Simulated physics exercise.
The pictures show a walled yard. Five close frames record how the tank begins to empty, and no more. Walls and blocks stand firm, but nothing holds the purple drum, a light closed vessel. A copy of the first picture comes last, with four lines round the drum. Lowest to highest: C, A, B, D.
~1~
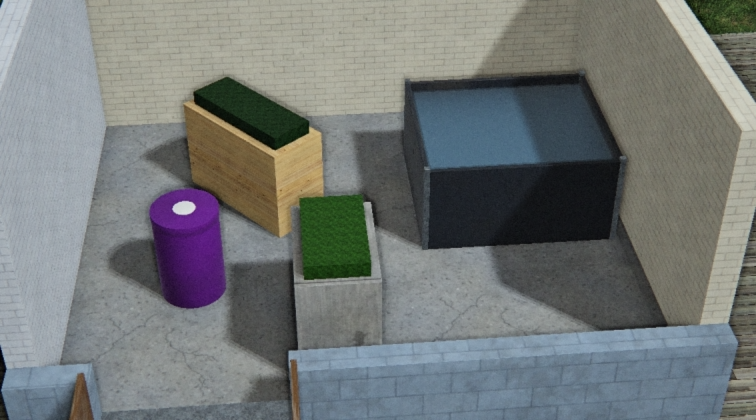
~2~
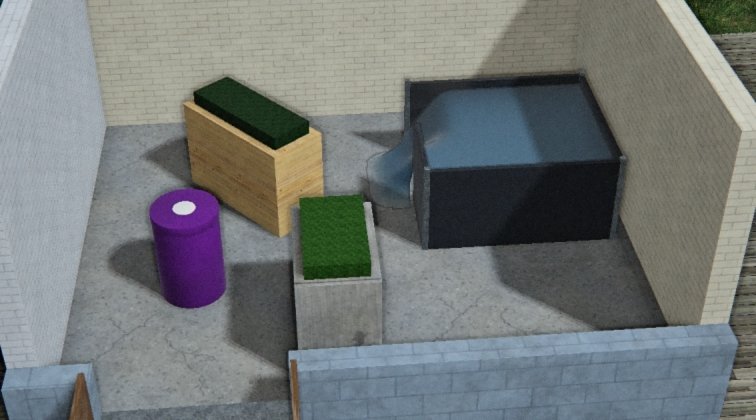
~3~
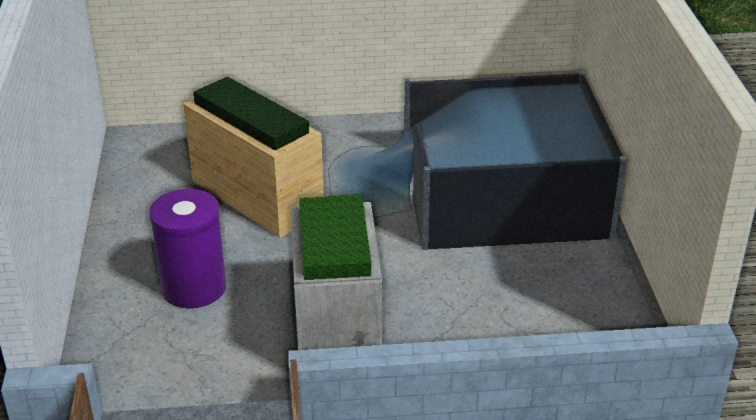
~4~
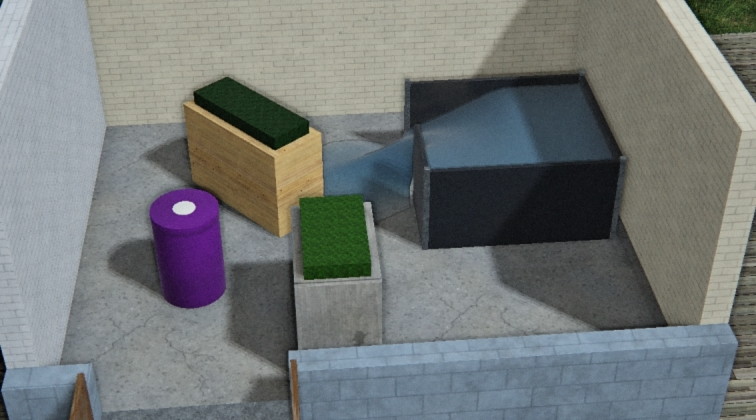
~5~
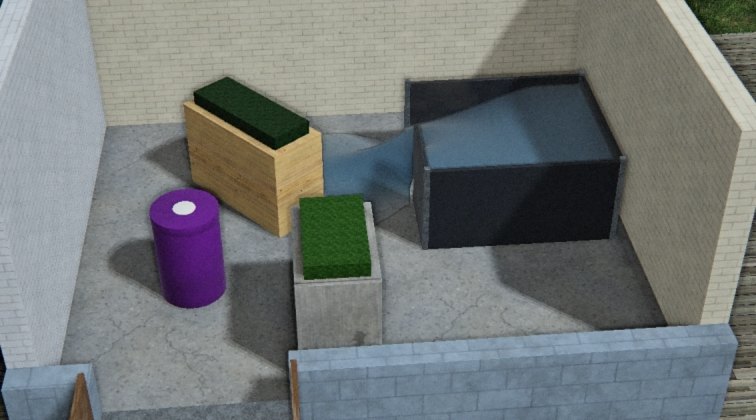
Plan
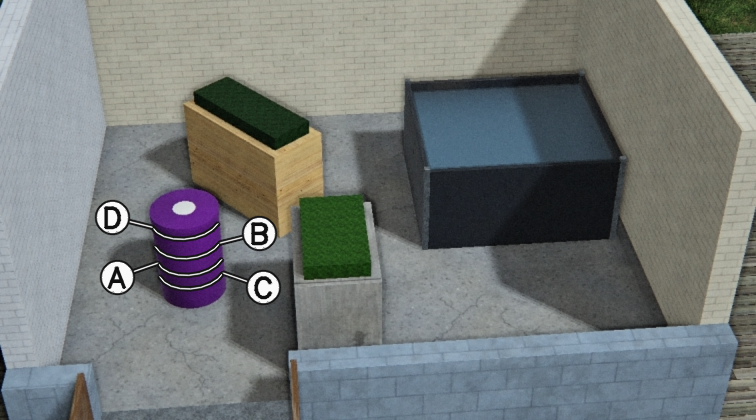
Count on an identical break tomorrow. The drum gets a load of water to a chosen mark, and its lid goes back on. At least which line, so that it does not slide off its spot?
The limit is C.
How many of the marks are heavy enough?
All of them.
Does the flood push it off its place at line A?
No, that is safe.
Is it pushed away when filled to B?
No, not at all.
In white, A at (188, 275); B at (186, 258); C at (190, 288); D at (184, 239); from the bottom up C, A, B, D.
Choosing A, it does not move.
Choosing B, it does not move.
Choosing C, it does not move.
Choosing D, it does not move.
